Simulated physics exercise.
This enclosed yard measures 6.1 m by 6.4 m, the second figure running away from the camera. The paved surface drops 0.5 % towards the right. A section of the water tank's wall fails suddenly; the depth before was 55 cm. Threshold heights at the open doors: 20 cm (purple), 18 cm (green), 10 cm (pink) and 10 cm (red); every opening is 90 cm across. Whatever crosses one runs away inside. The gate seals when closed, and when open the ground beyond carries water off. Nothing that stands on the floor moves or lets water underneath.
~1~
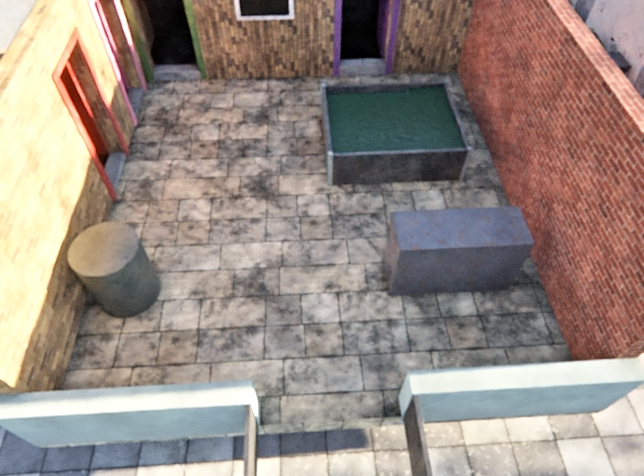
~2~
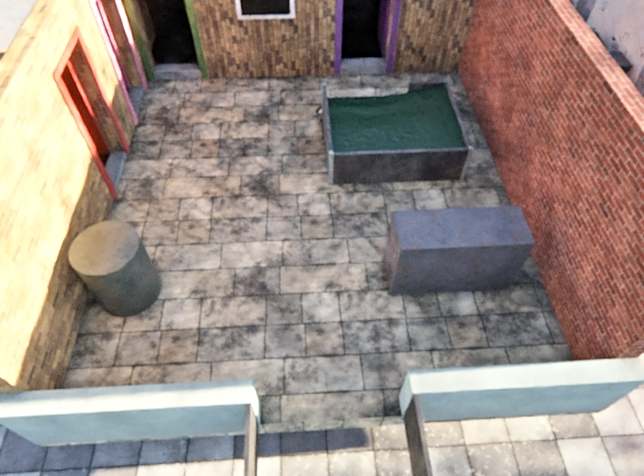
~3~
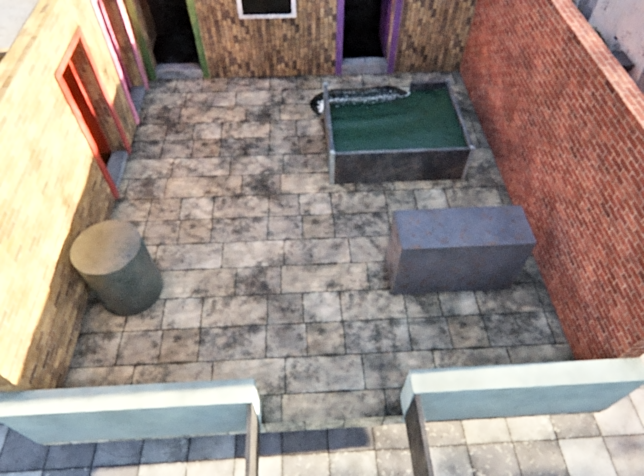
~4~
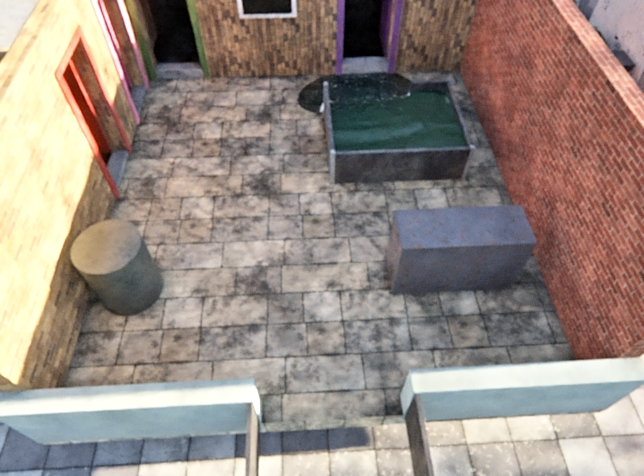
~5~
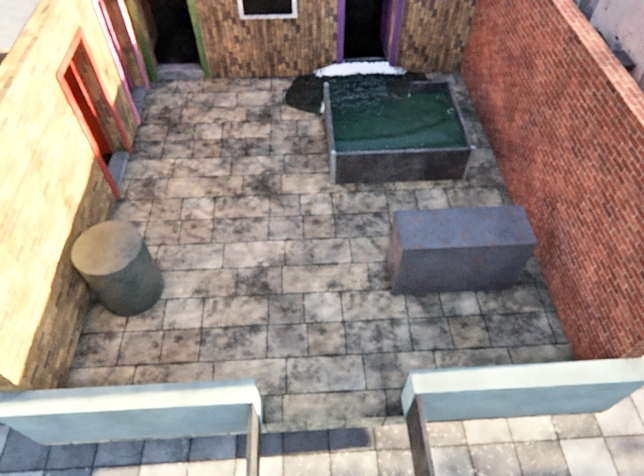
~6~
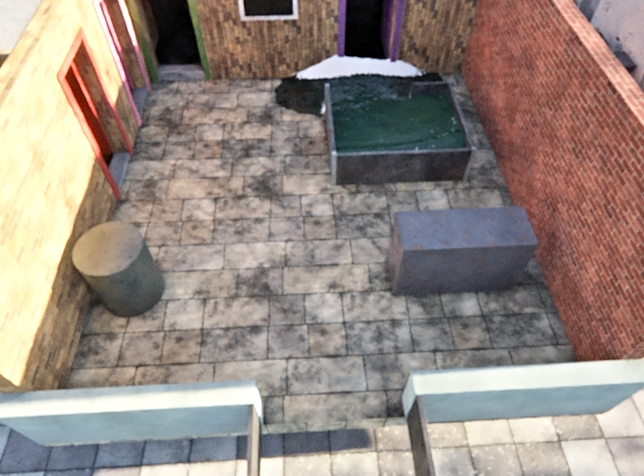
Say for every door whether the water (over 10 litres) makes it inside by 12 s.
Within that time: At the purple door it passes the limit; at the green door it keeps below the limit; at the pink door it exceeds the limit; at the red door it stays under the limit.
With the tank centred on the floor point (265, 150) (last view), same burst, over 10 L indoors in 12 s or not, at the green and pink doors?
Then: Green above, pink past it.
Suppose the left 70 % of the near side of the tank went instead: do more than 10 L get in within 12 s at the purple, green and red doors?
Against that limit: Purple below, green not over, red below.
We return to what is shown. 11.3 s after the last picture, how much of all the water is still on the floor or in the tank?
Roughly 82 in a hundred.
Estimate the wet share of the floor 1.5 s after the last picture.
About 25 per cent.
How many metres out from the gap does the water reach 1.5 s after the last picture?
Some 4.2 m out.
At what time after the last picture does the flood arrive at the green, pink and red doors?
Arrival: Green 1.0 s, pink 1.4 s, red 2.2 s.
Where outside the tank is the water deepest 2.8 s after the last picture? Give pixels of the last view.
Near (455, 75).
Then, 0.7 s after the last picture water covers 10 % of the floor and is deepest (40 cm) near (337, 78); purple door 39 cm at the sill, 66 L in, green door not reached, pink door not reached, red door not reached.
Then, 1.5 s after the last picture water covers 25 % of the floor and is deepest (32 cm) near (346, 78); purple door 32 cm at the sill, 137 L in, green door 6 cm at the sill, 0 L in, pink door 12 cm at the sill, 0 L in, red door not reached.
Then, 2.8 s after the last picture water covers 40 % of the floor and is deepest (24 cm) near (455, 75); purple door 19 cm at the sill, 165 L in, green door 9 cm at the sill, 0 L in, pink door 18 cm at the sill, 47 L in, red door 9 cm at the sill, 0 L in.
Then, 6.3 s after the last picture water covers 85 % of the floor and is deepest (14 cm) near (576, 386); purple door 9 cm at the sill, 166 L in, green door 9 cm at the sill, 0 L in, pink door 8 cm at the sill, 73 L in, red door 5 cm at the sill, 0 L in.
Then, 11.3 s after the last picture water covers 100 % of the floor and is deepest (7 cm) near (424, 394); purple door 6 cm at the sill, 166 L in, green door 4 cm at the sill, 0 L in, pink door 3 cm at the sill, 73 L in, red door 3 cm at the sill, 0 L in.
